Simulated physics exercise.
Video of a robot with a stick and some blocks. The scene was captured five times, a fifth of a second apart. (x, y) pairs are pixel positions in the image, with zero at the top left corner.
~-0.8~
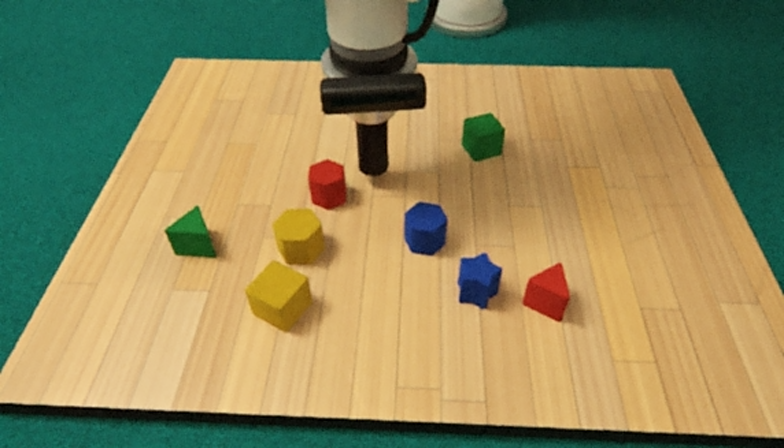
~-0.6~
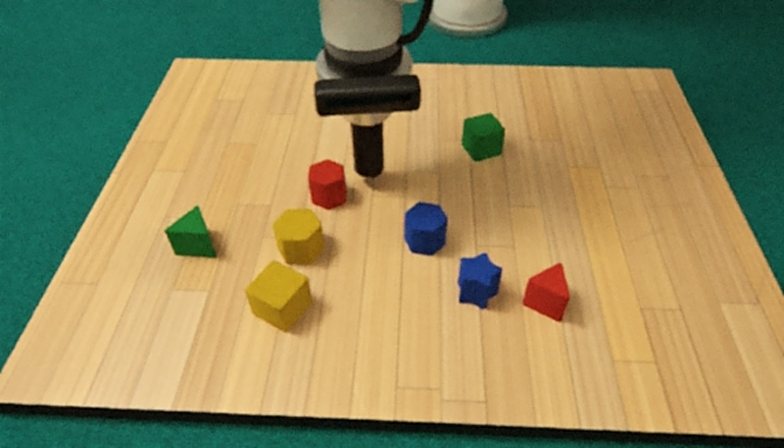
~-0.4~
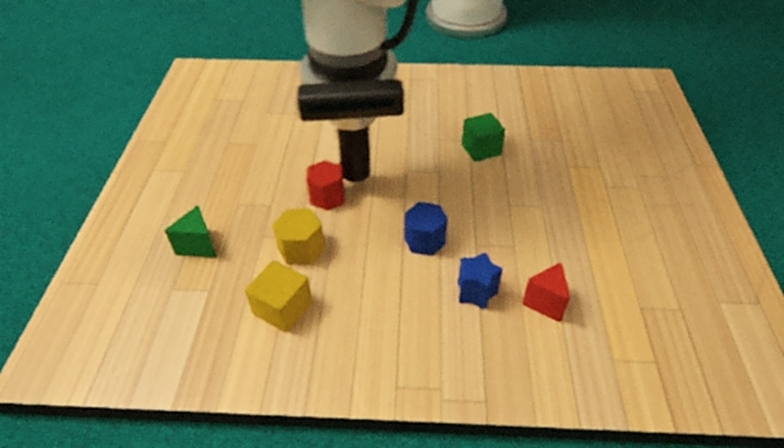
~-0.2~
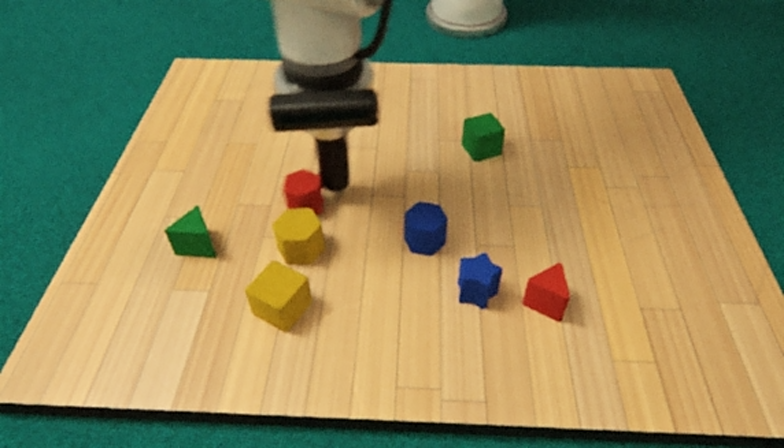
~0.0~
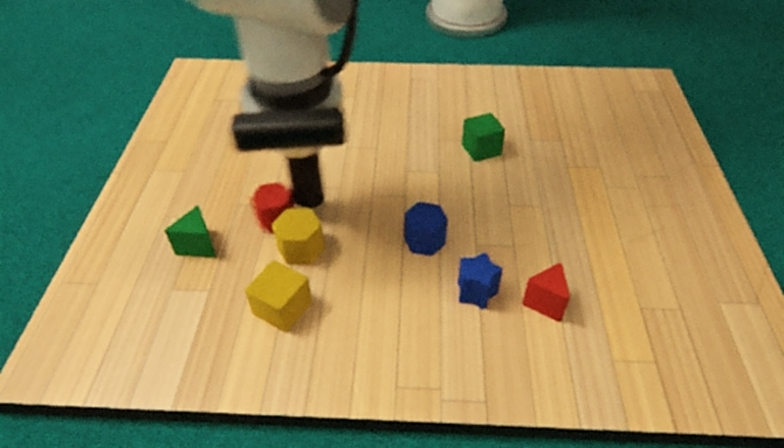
The robot's black stick moves left and pushes the red six-sided block past the yellow one.
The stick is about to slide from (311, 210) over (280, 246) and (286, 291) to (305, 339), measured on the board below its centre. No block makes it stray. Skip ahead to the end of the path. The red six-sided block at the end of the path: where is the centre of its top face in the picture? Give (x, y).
It will likely be found at (246, 204).
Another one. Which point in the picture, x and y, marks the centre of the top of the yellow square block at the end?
I'd expect the centre of its top face to be at (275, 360).
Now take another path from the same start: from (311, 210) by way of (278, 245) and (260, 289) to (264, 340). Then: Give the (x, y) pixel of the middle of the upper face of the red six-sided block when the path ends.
It ends at (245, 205).
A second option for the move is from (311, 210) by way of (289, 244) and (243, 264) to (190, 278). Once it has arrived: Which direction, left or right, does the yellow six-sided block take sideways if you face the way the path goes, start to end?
It goes toward the left-hand side.
What follows on the original path. One third of the way, stick at (277, 235); red six-sided block at (246, 204), turned 60° clockwise; yellow six-sided block at (294, 246), turned 40° anticlockwise.
Two thirds of the way, stick at (283, 279); red six-sided block at (246, 204), turned 60° clockwise; yellow square block at (276, 307); yellow six-sided block at (322, 271), turned 90° anticlockwise.
At the end, stick at (303, 328); green triangular block not moved; red six-sided block at (246, 204), turned 60° clockwise; yellow square block at (275, 360), turned 25° clockwise; yellow six-sided block at (332, 276), turned 110° anticlockwise.
